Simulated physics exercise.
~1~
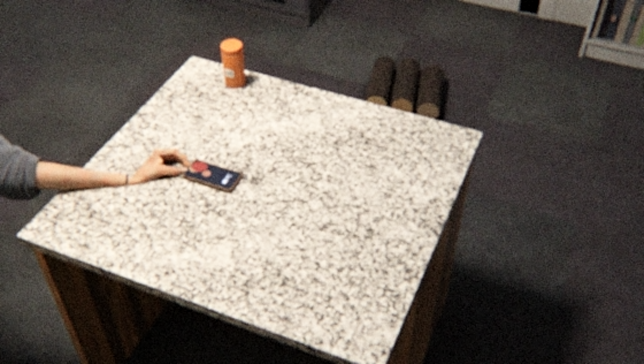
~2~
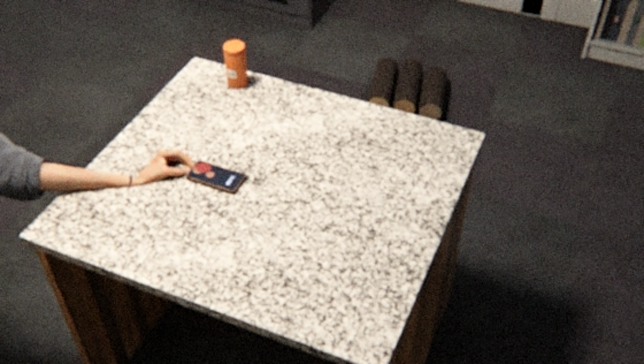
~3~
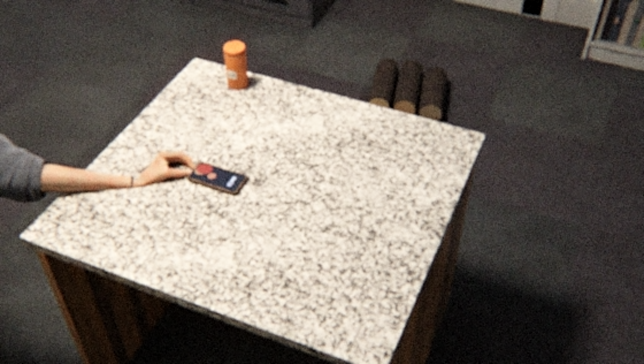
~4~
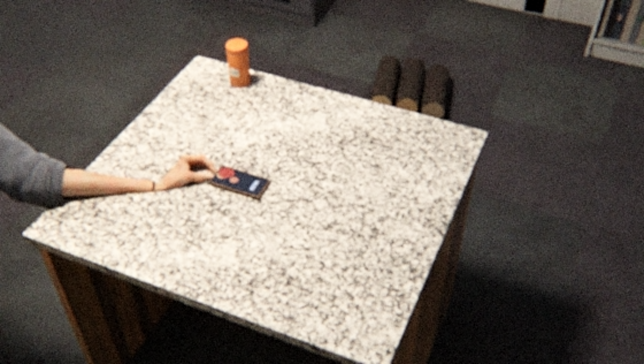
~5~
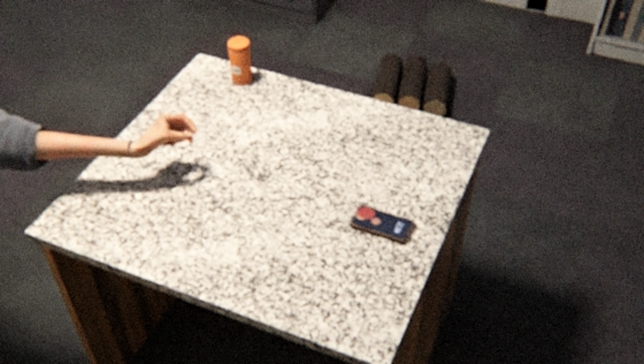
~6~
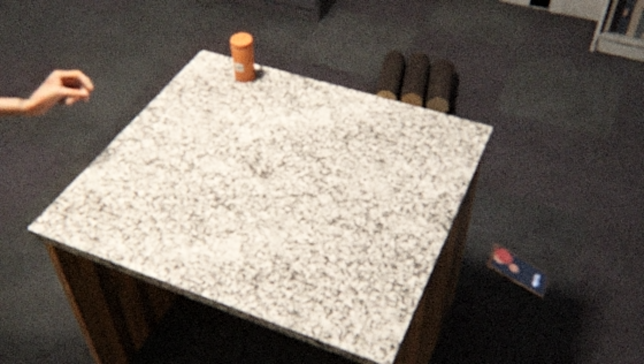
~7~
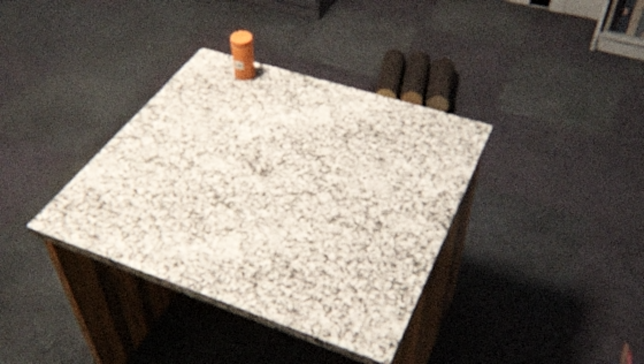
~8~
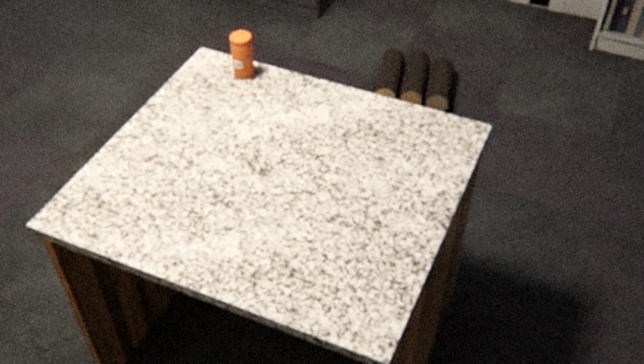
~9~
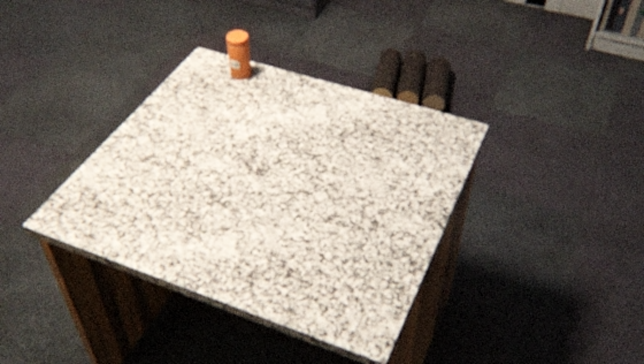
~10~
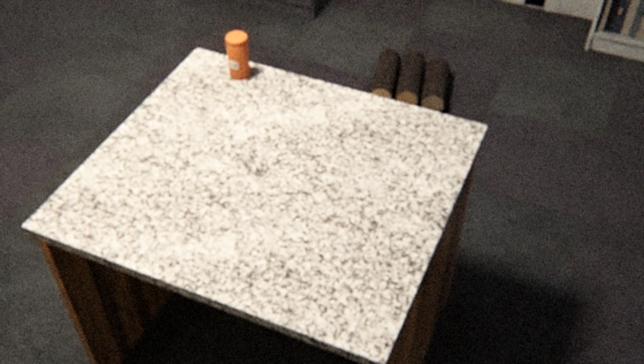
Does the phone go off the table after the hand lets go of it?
Yes, the phone keeps sliding to the right and goes over the edge of the table.
A hand slides a phone right across a speckled table until it goes over the edge.
